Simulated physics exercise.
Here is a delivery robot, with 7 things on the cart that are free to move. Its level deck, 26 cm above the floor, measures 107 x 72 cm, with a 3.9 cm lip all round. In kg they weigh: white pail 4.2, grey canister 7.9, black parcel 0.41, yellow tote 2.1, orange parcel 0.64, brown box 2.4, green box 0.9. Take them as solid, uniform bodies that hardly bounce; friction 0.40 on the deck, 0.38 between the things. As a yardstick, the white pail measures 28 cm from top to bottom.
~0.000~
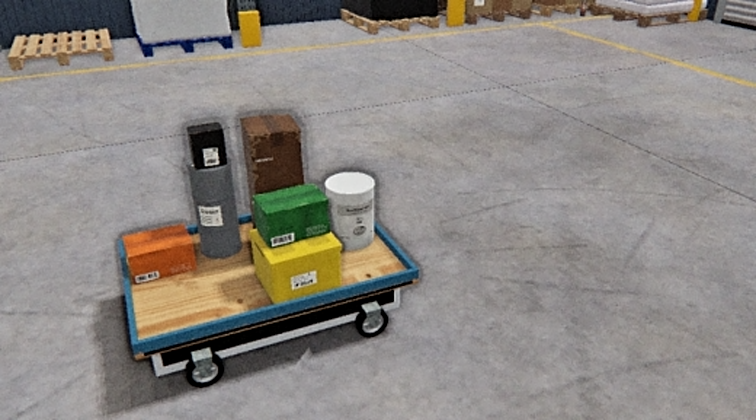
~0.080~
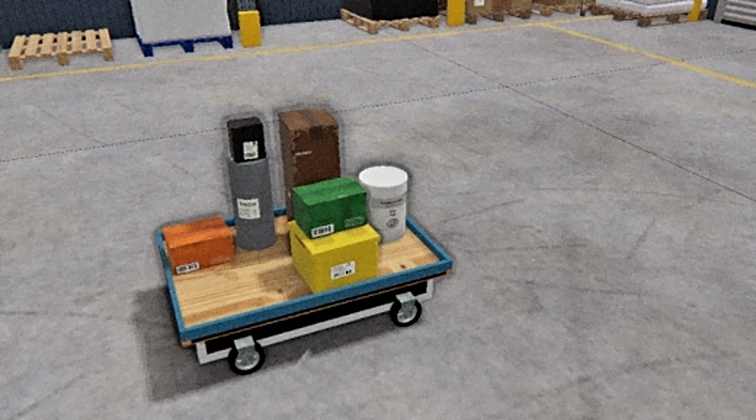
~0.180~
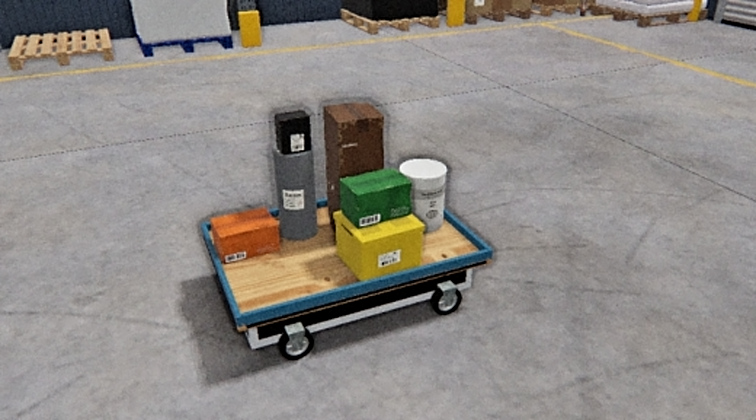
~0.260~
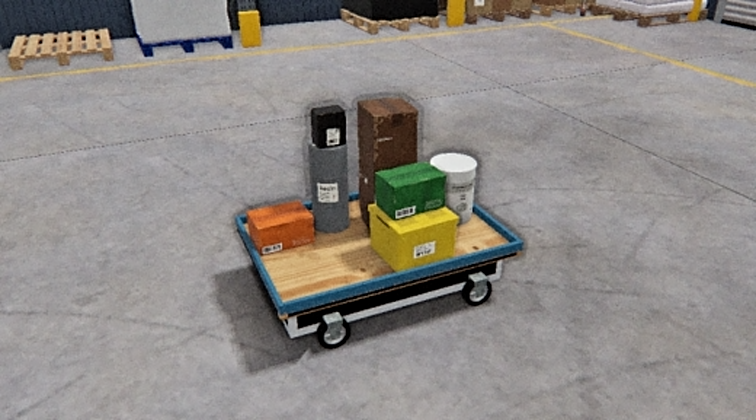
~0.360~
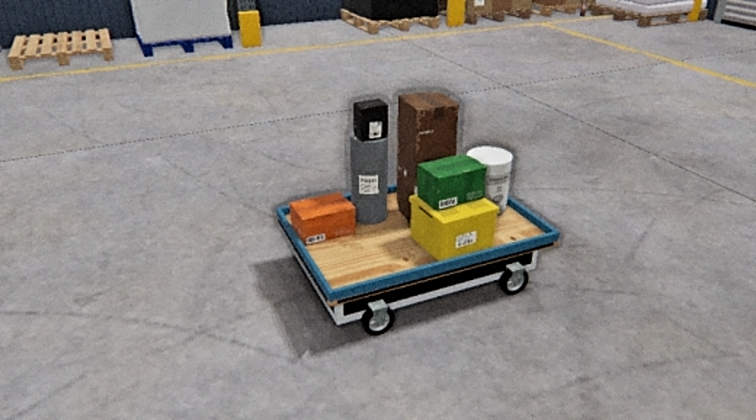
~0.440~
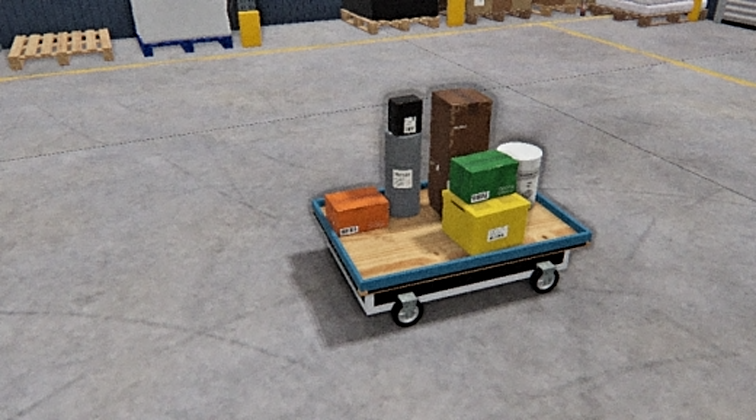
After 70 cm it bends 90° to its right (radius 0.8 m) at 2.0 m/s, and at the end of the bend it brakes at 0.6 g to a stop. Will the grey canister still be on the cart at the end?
The grey canister gets thrown off.
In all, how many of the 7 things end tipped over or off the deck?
In all, 5.
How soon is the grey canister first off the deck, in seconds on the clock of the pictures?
At about 0.8 s.
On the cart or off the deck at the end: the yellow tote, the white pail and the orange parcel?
The yellow tote is still on the cart; the white pail ends off the deck; the orange parcel ends on the cart.
After 0.84 s, 168 cm covered, turned 60°; white pail, grey canister, black parcel and brown box now off the deck; green box leaning 54°; yellow tote slid 24 cm.
After 1.14 s, 228 cm covered, turned 90°; green box now off the deck; yellow tote slid 34 cm; orange parcel slid 14 cm.
At rest (2.0 s), off the deck, white pail, grey canister, black parcel, brown box and green box; not toppled but over 10 cm from the start, yellow tote and orange parcel.
